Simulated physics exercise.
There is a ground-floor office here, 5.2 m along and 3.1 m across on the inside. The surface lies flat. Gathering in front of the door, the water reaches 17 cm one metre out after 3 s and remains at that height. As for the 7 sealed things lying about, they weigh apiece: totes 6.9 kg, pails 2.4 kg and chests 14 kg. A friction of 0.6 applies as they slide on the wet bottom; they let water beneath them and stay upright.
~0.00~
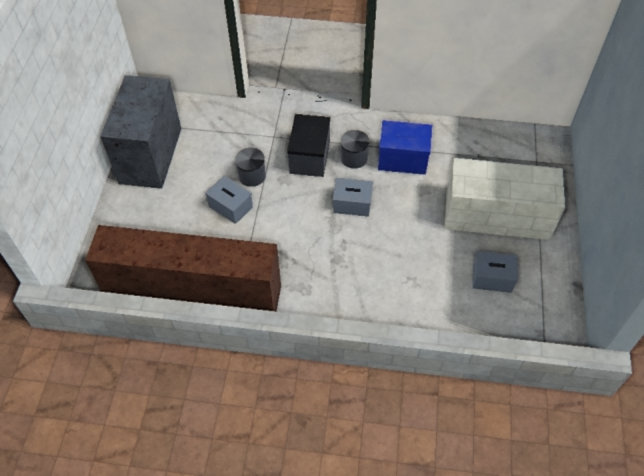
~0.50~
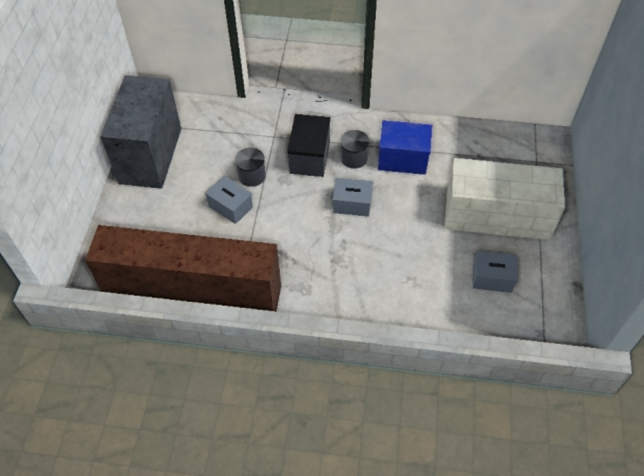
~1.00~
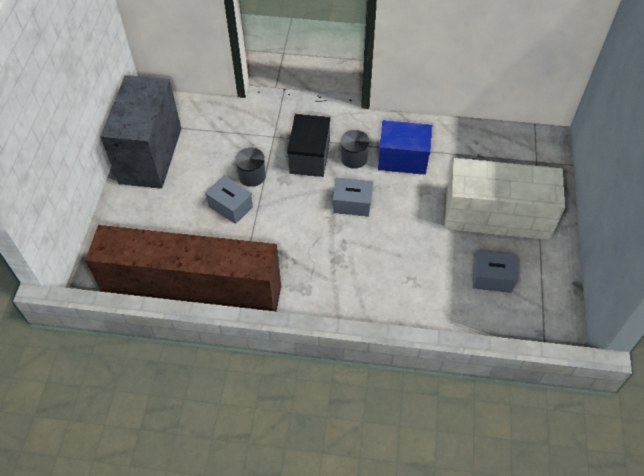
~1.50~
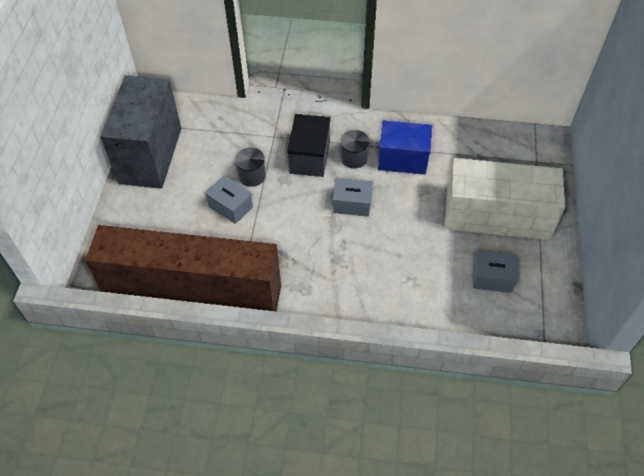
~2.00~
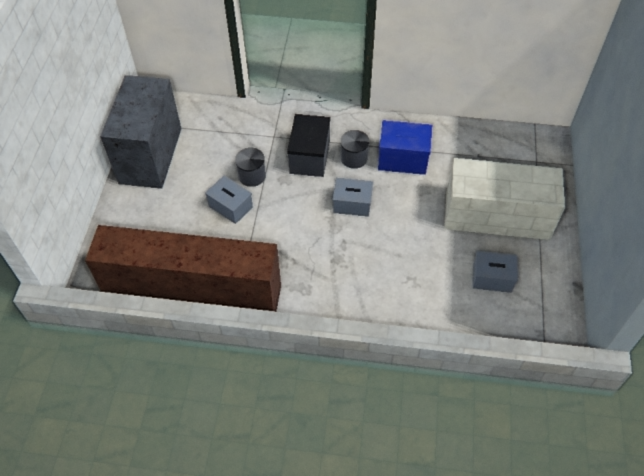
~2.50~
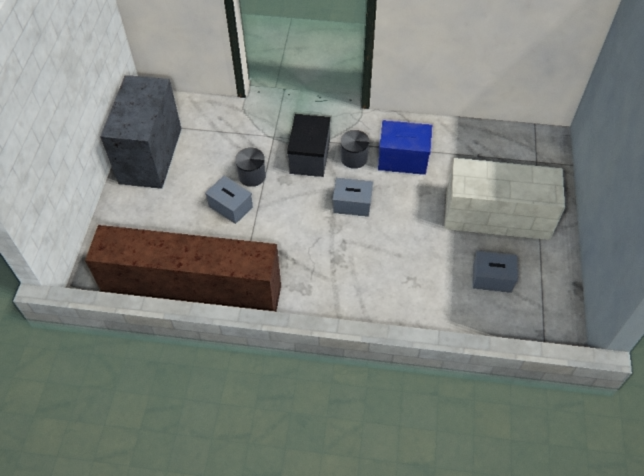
At the start, blocks, chests and two dark pails stand on the pale floor of a walled room, with dry brown tiles outside. Murky greenish water then covers the tiles outside and deepens in colour, and finally a little spreads in through the doorway, while none of the objects move.
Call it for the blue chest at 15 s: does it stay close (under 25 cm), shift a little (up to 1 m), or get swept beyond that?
It shifts a little.
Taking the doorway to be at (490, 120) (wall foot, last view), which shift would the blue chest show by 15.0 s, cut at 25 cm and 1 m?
Note: Blue chest displaced a long way.
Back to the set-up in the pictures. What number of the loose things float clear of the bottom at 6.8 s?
The count is 3.
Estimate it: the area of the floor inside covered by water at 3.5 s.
I'd estimate close to 2.5 m2.
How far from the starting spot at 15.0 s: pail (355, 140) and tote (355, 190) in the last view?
In turn: 120 cm, 250 cm.
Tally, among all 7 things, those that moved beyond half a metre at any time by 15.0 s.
I make that 7.
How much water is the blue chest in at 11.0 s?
3 cm or so.
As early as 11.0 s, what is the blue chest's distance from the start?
I'd put it at around 0 cm.
After 3.5 s the blue chest is near (406, 136), 0.0 m from its start, aground; 0 afloat.
After 6.8 s the blue chest is near (406, 136), 0.0 m from its start, aground; 3 afloat.
After 11.0 s the blue chest is near (406, 136), 0.0 m from its start, aground; 5 afloat.
After 15.0 s the blue chest is near (415, 98), 0.5 m from its start, afloat; 7 afloat.
